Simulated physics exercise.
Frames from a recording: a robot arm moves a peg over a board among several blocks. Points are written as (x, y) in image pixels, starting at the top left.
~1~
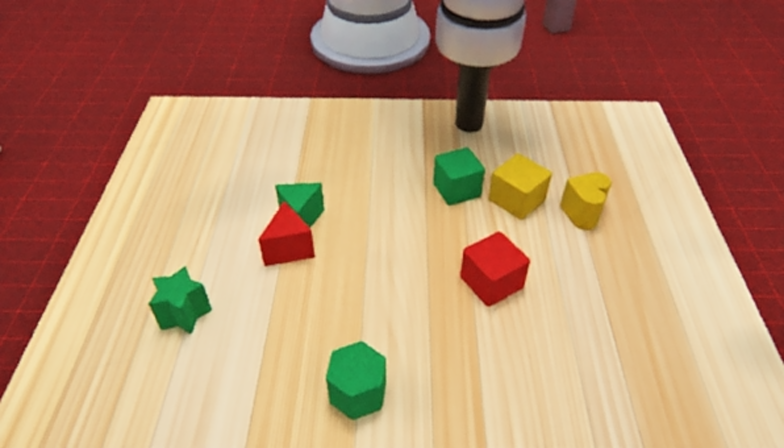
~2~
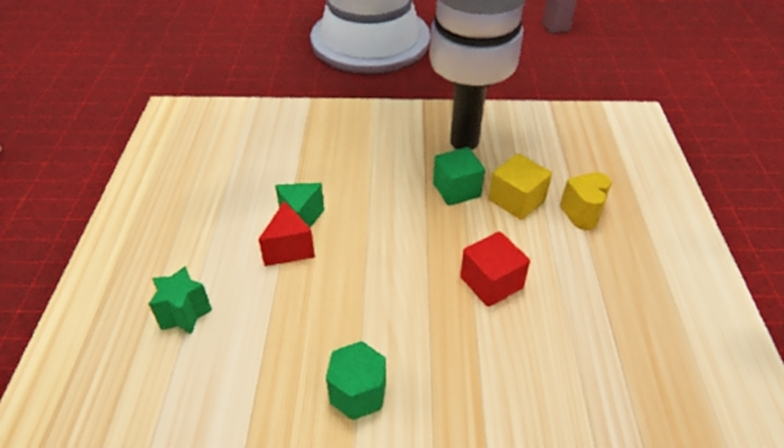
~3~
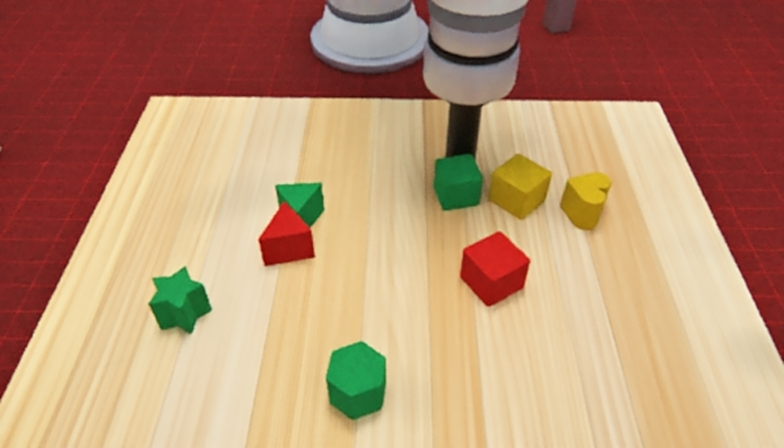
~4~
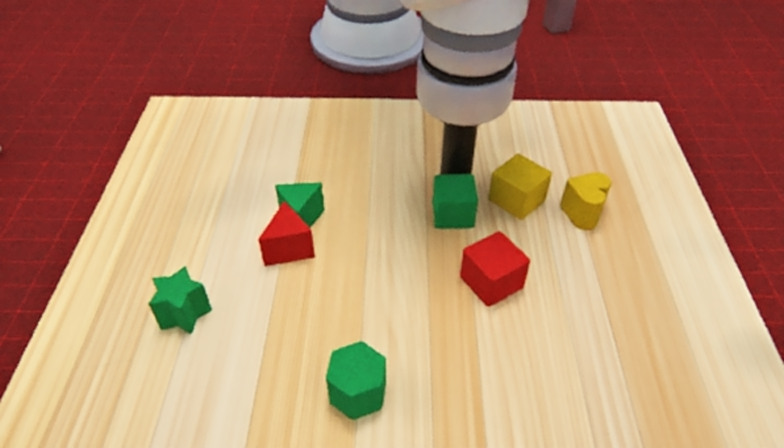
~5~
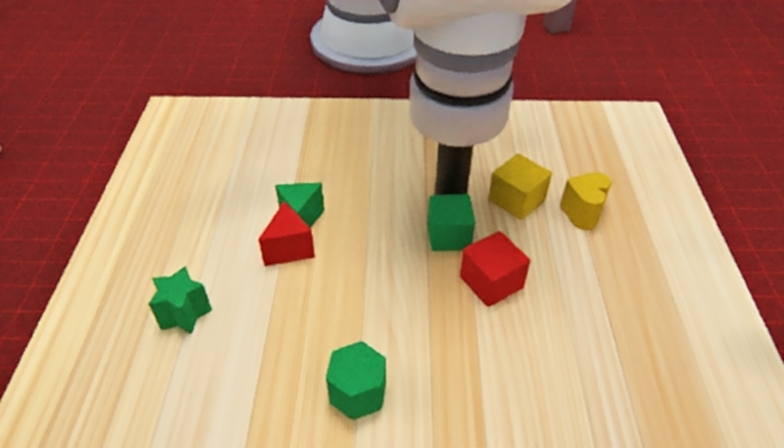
On a light wooden board over a red surface, a robot arm holds a dark peg behind a green cube, among red, green and yellow blocks. The peg moves toward the cube, then pushes it forward and slightly left, away from the yellow cube and beside the red one, while the other blocks stay still.
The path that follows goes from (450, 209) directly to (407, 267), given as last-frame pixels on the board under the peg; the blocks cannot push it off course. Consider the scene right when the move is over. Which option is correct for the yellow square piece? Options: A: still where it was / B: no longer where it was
The answer is A.
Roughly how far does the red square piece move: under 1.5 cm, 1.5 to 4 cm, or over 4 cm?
Of the three bands, it's under 1.5 cm.
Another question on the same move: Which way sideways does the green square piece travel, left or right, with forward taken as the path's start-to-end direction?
So, looking from the first point of the path to the last, the green square piece moves leftwards.
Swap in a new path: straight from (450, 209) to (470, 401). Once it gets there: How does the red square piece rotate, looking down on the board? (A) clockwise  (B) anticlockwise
B (anticlockwise)
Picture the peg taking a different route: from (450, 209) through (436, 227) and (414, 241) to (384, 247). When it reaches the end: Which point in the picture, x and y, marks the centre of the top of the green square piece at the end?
At roughly (445, 237).
On the path given first. Halfway along, peg (429, 227); green square piece (446, 238), turned 30° anticlockwise.
At the end, peg (407, 256); green square piece (445, 255), turned 55° anticlockwise; red square piece (502, 260), turned 15° anticlockwise; yellow square piece unmoved.
